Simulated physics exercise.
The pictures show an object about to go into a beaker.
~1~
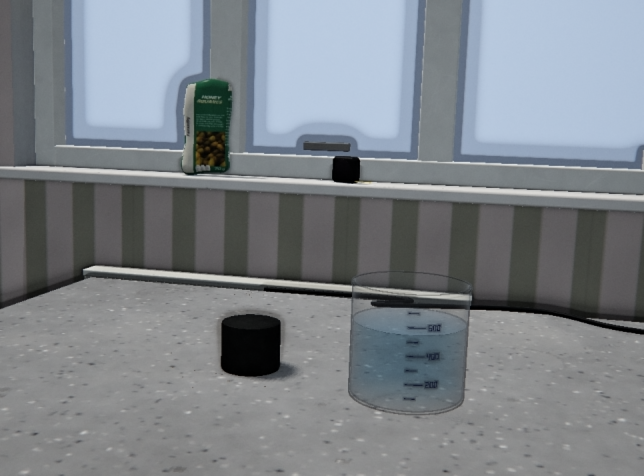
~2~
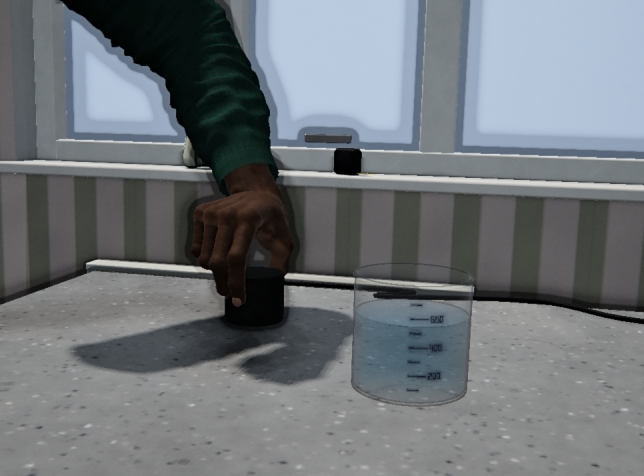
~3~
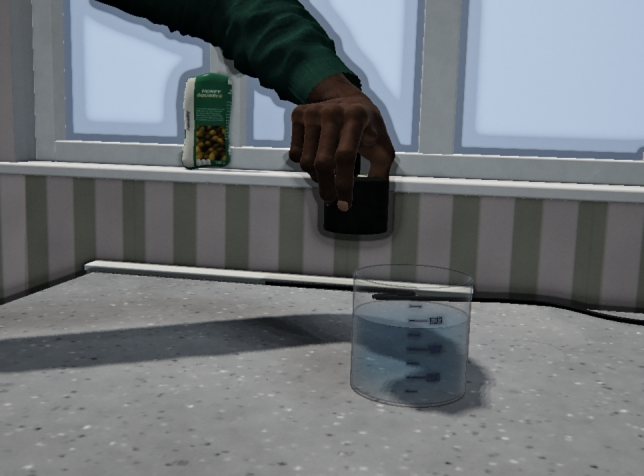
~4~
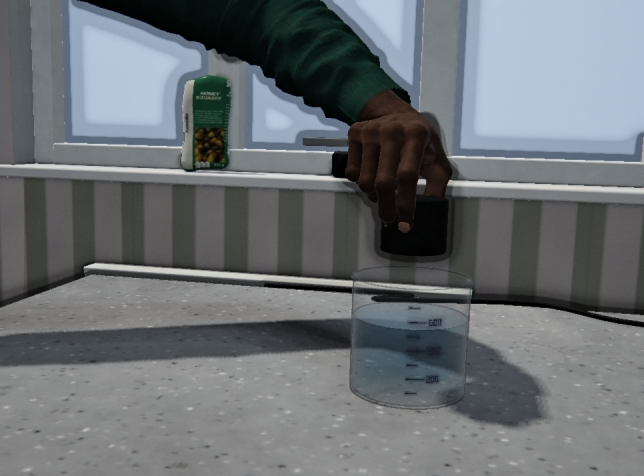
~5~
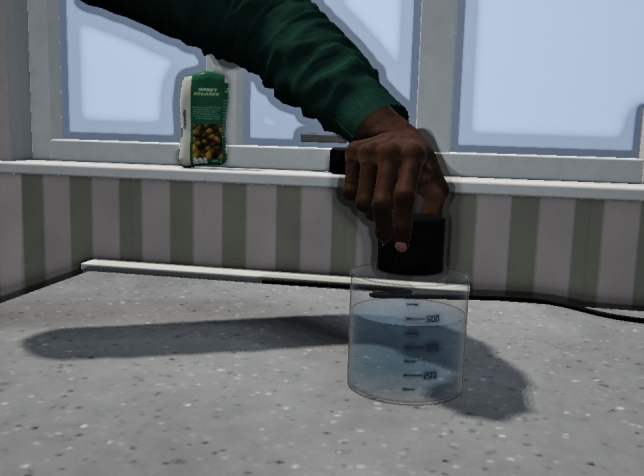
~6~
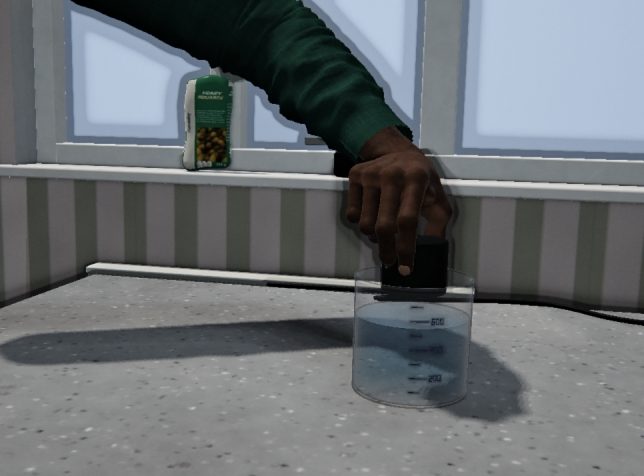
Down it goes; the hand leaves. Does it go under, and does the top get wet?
The thing drops down, and the beaker does not spill.
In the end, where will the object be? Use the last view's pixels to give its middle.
(410, 359), roughly.
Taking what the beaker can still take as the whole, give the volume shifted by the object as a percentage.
About 40 %.
Next, the iron weight enters the water; the beaker is about three quarters full.
After that, the iron weight goes on down; the beaker is about three quarters full.
Finally, the iron weight has sunk; the beaker is about three quarters full; the top is dry.
